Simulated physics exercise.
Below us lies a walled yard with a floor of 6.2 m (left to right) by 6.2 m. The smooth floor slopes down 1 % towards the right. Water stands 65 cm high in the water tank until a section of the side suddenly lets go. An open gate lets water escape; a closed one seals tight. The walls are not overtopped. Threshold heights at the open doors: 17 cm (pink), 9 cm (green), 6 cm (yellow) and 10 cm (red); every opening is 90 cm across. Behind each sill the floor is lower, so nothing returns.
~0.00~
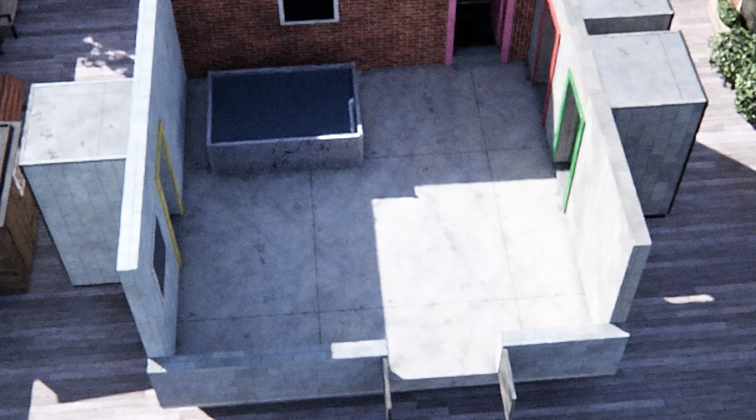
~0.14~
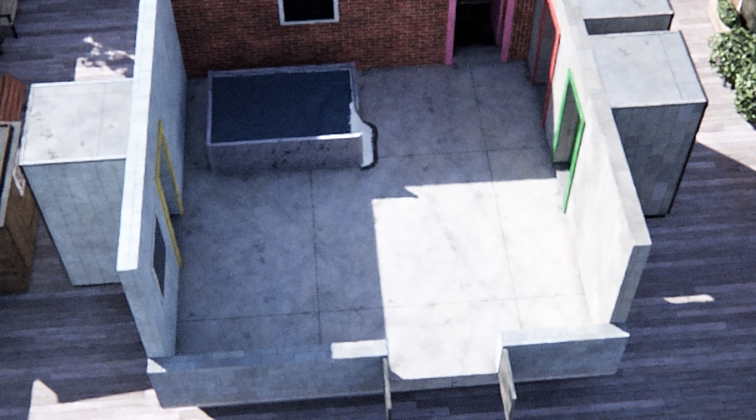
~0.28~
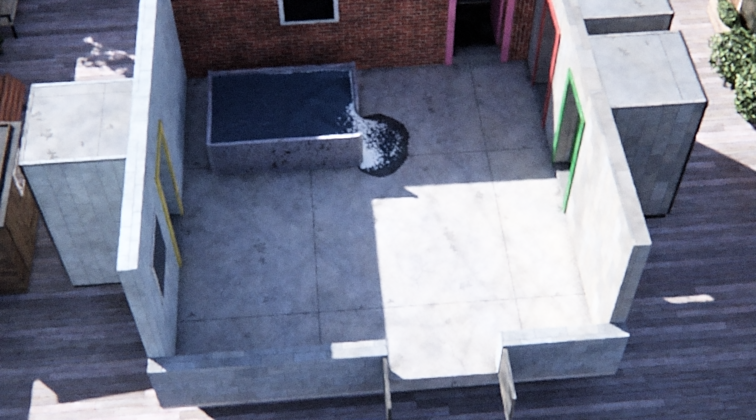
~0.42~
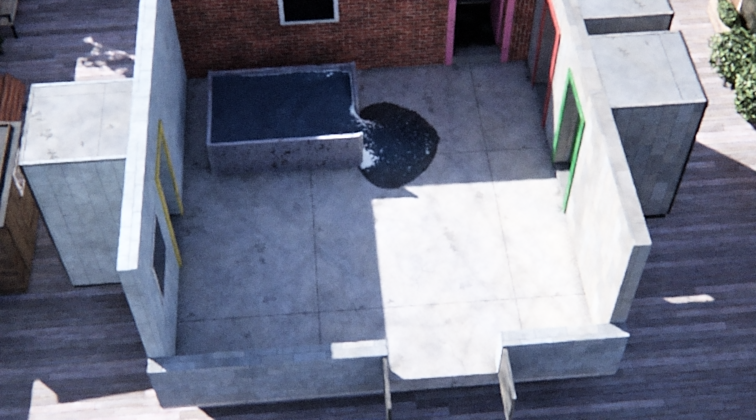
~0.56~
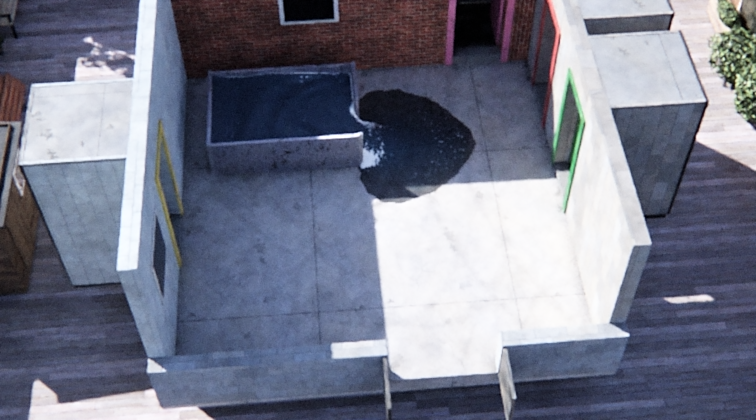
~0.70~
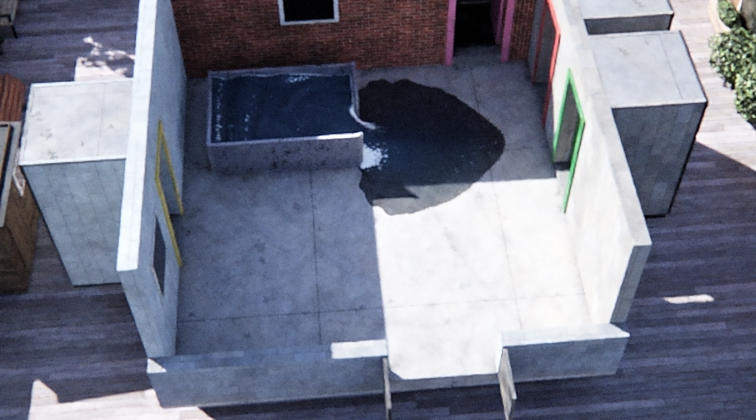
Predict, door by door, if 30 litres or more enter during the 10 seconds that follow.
The water let in: At the pink door it stays under the limit; at the green door it passes the limit; at the yellow door it stays under the limit; at the red door it exceeds the limit.
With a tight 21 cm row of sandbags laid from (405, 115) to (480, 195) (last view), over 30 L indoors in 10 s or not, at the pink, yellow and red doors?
Then: Pink below, yellow not over, red under.
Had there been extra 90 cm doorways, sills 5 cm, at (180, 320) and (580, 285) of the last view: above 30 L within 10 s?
In that order: Not over, past it.
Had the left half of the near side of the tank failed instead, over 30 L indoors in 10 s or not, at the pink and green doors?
Then: Pink below, green not over.
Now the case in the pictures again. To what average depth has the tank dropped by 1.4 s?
About 48 cm.
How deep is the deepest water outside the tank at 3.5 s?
Roughly 24 cm.
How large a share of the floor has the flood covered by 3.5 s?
About 40 per cent.
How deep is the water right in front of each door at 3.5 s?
In cm: Pink 14, green 17, yellow 0, red 19.
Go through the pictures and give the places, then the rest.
In the first frame, the water tank at (284, 106) is whole and still, 65 cm deep.
In the second frame, water pours out at (357, 137) and has run 0.5 m, to (367, 125); typically 6 cm deep outside, 65 cm at the water tank's back.
In the third frame, the front is at (402, 131), 0.8 m from the gap at (358, 138); 0.7 m2 of floor is under water; 65 cm left at the back of the water tank.
In the fourth frame, water pours out at (358, 138) and has run 1.3 m, to (430, 132); typically 6 cm deep outside, 65 cm at the water tank's back.
In the fifth frame, the front is at (468, 148), 1.9 m from the gap at (358, 138); 3.0 m2 of floor is under water; 64 cm left at the back of the water tank.
In the sixth frame, the front is at (499, 146), 2.4 m from the gap at (358, 137); 4.4 m2 of floor is under water; 59 cm left at the back of the water tank.
After 1.4 s water covers 30 % of the floor and is deepest (37 cm) near (366, 151); pink door 4 cm at the sill, 0 L in, green door 6 cm at the sill, 2 L in, yellow door not reached, red door 5 cm at the sill, 2 L in.
After 2.2 s water covers 40 % of the floor and is deepest (30 cm) near (366, 151); pink door 10 cm at the sill, 0 L in, green door 21 cm at the sill, 43 L in, yellow door not reached, red door 23 cm at the sill, 40 L in.
After 3.5 s water covers 40 % of the floor and is deepest (24 cm) near (595, 350); pink door 14 cm at the sill, 0 L in, green door 17 cm at the sill, 110 L in, yellow door not reached, red door 19 cm at the sill, 115 L in.
After 6.0 s water covers 65 % of the floor and is deepest (16 cm) near (526, 67); pink door 10 cm at the sill, 0 L in, green door 13 cm at the sill, 153 L in, yellow door not reached, red door 15 cm at the sill, 165 L in.
After 10.0 s water covers 95 % of the floor and is deepest (11 cm) near (595, 350); pink door 7 cm at the sill, 1 L in, green door 10 cm at the sill, 167 L in, yellow door 3 cm at the sill, 0 L in, red door 10 cm at the sill, 186 L in.
